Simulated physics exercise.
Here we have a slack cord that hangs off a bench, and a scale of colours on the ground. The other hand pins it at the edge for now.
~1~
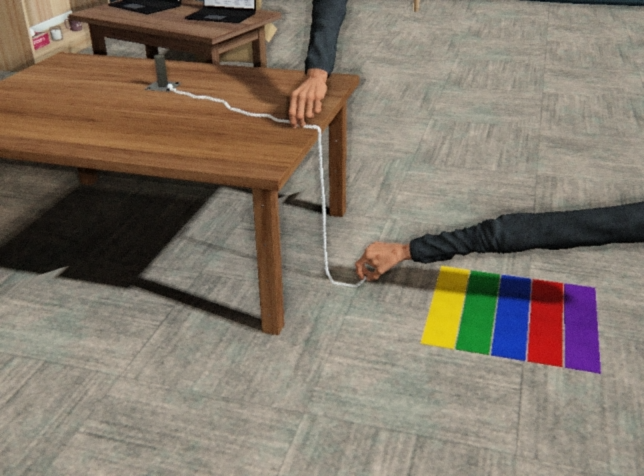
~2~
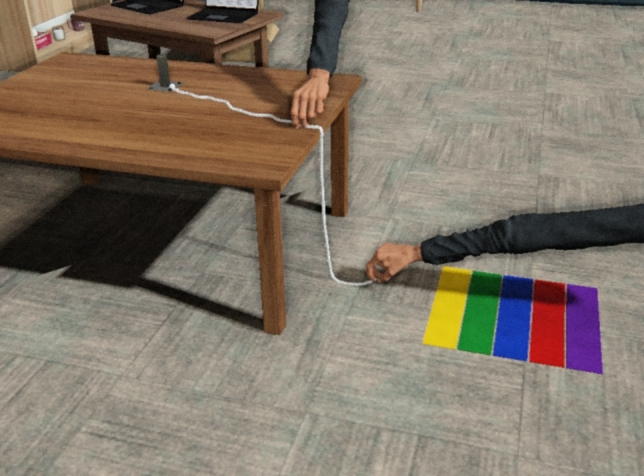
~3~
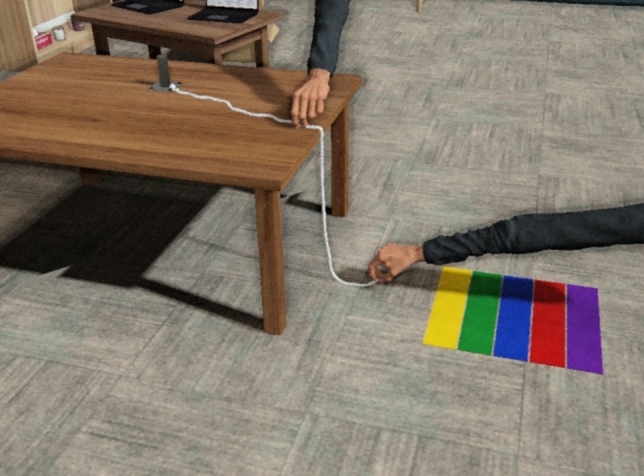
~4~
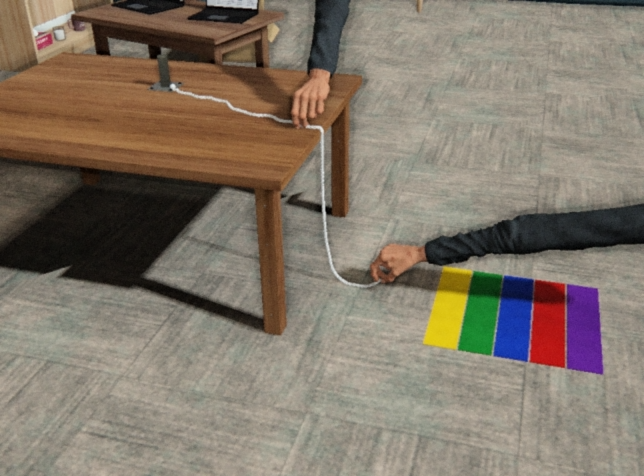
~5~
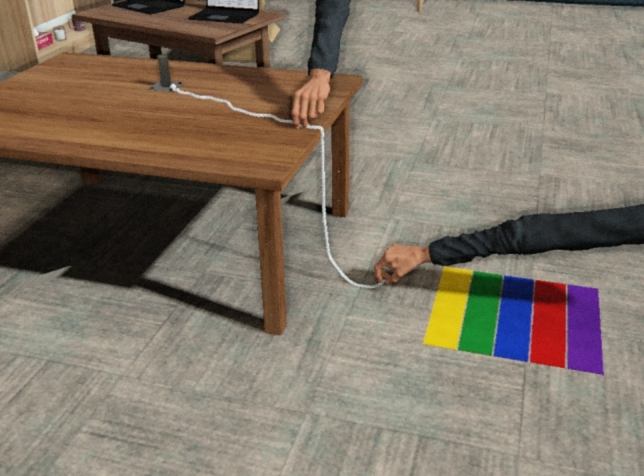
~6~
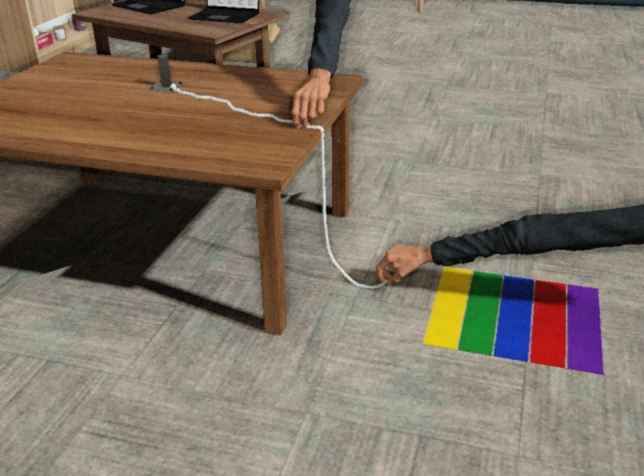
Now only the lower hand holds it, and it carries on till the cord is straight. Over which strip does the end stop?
The end stops over the green strip.
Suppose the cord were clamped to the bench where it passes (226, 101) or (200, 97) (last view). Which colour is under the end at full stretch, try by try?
Try by try: Green; green.
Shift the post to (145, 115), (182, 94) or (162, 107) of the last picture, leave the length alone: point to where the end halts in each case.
The places are (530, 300), (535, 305) and (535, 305).
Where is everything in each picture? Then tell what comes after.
The first frame shows end (365, 277); yellow (441, 330); green (475, 336); blue (510, 341); red (546, 347); purple (582, 353).
The second frame shows end (376, 279); cord through (186, 93) (230, 106) (276, 119) (321, 146) (323, 209) (330, 267).
The third frame shows end (378, 279).
The fourth frame shows end (380, 280); cord through (186, 93) (230, 106) (276, 119) (322, 146) (324, 209) (332, 268).
The fifth frame shows end (384, 280).
The sixth frame shows end (386, 280); cord through (187, 93) (231, 106) (277, 119) (322, 146) (324, 209) (338, 267).
Soon after, end near (435, 288); short of the strips.
Then, end near (469, 293); over green.
At full stretch, end near (490, 296); over green. It gets as far as the green strip.
